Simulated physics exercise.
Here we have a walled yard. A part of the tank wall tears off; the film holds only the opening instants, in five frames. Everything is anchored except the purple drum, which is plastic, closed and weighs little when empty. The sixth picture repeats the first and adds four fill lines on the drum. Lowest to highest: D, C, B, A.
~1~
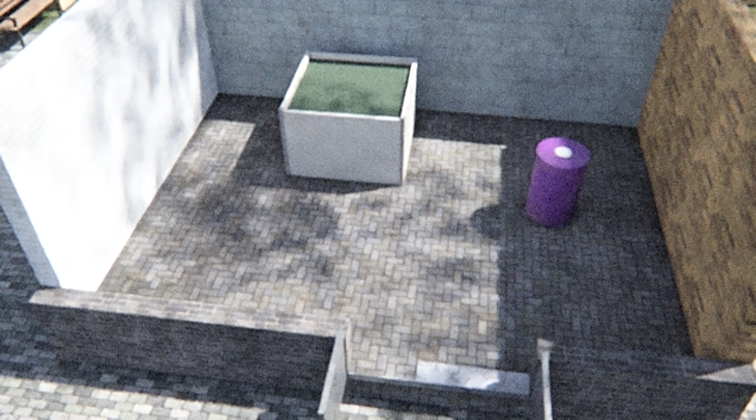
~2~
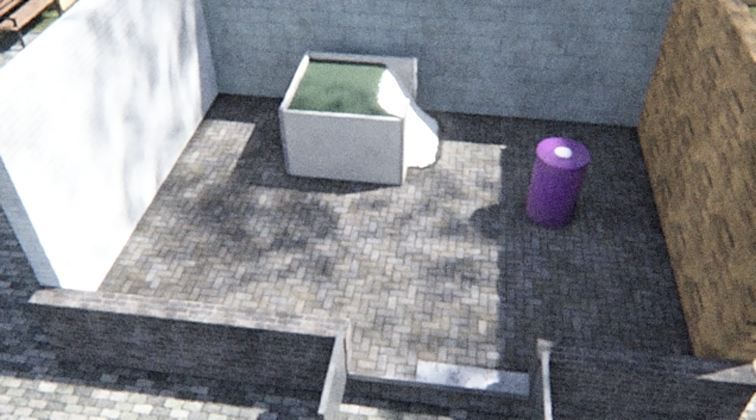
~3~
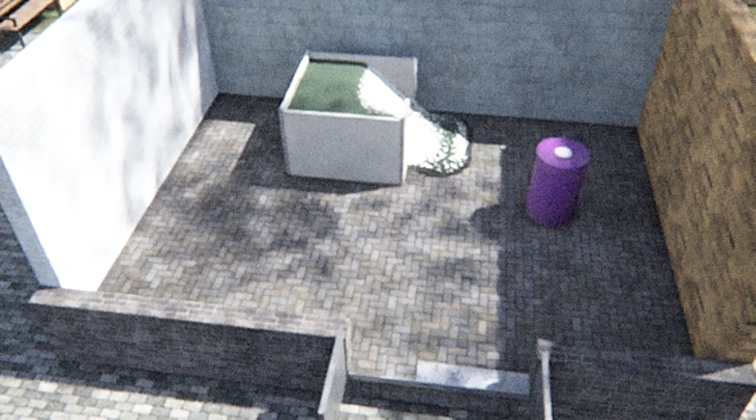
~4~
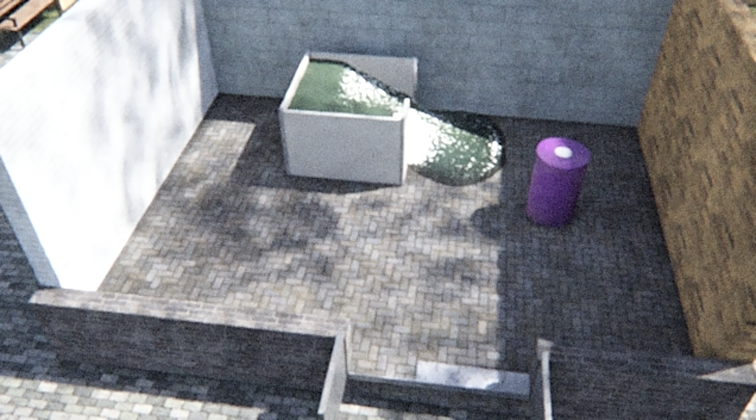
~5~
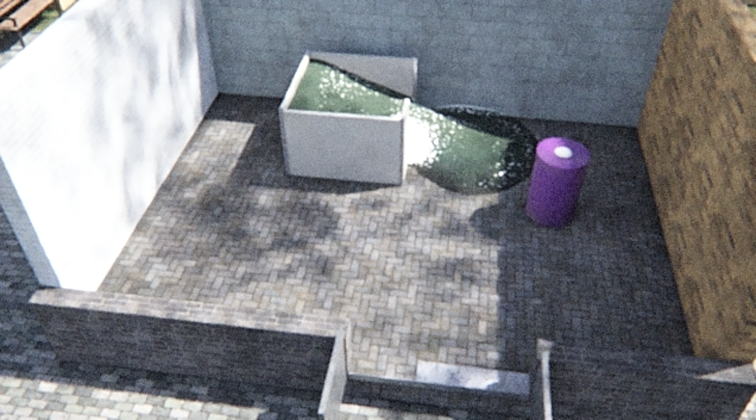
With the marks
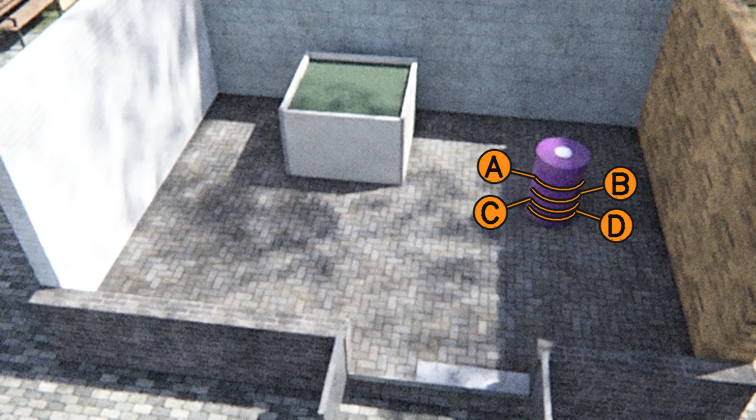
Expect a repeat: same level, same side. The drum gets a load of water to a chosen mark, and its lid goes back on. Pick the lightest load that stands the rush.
C will do.
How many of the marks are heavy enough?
Three of them.
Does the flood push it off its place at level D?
Yes, that goes wrong.
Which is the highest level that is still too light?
D it is.
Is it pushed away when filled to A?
No.
On the marked copy, A at (560, 189); B at (557, 201); C at (555, 211); D at (553, 219); from the bottom up D, C, B, A.
With A, it does not move.
With B, it does not move.
With C, it does not move.
With D, it is pushed about its own width away.
